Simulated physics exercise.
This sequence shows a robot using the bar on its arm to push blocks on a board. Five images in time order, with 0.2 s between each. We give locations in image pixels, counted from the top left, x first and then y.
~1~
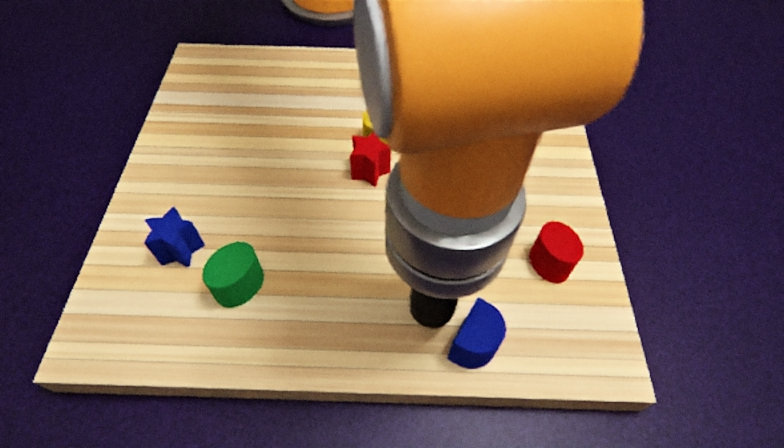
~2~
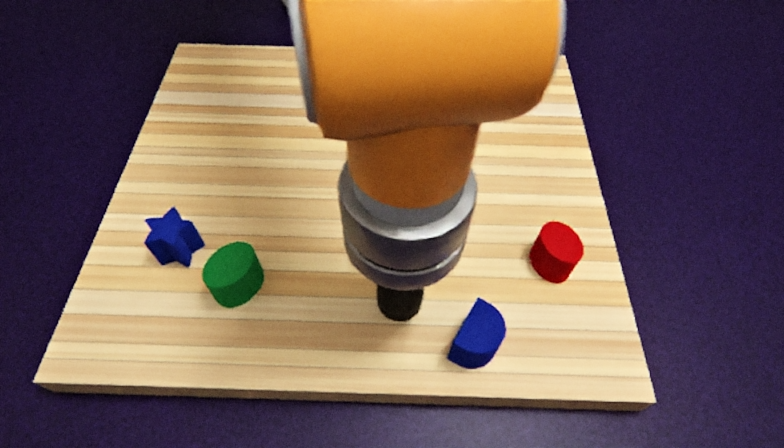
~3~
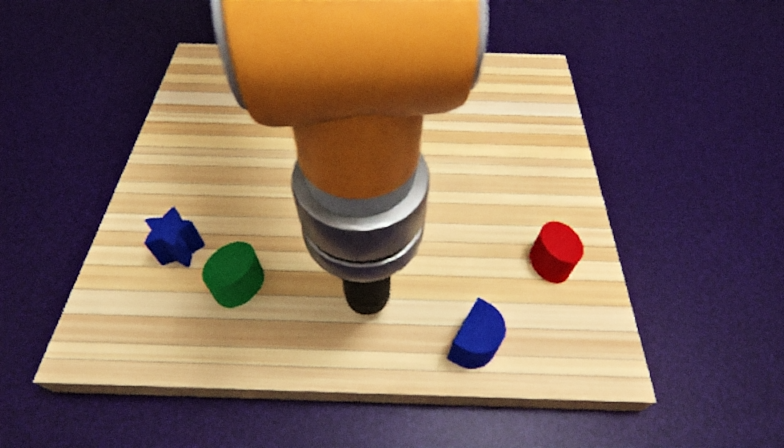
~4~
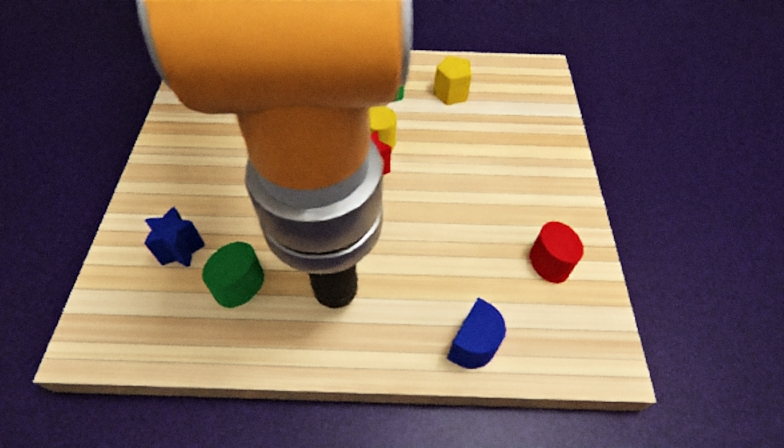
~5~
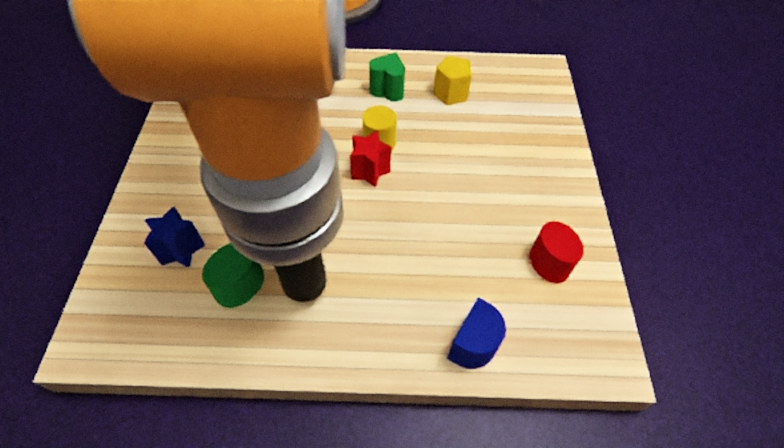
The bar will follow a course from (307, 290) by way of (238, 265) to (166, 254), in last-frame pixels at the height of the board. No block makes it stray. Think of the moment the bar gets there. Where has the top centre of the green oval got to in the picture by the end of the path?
It should be at about (156, 273).
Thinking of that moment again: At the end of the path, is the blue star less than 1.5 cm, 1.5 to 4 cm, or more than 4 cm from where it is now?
Covers over 4 cm.
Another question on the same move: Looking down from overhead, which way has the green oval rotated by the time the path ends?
Looking down on the board, it turns counter-clockwise.
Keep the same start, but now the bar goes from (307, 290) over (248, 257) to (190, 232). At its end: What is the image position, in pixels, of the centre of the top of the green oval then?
In the picture, it is at (192, 261).
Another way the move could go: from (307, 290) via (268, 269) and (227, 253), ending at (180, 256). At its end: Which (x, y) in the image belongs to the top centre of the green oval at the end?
That would be at about pixel (174, 270).
The first path, step by step. One third of the way, bar (257, 263); green oval (204, 264), turned 30° anticlockwise.
Two thirds of the way, bar (209, 253); green oval (166, 271), turned 95° anticlockwise.
At the end, bar (160, 246); blue star (117, 218); green oval (156, 273), turned 120° anticlockwise.
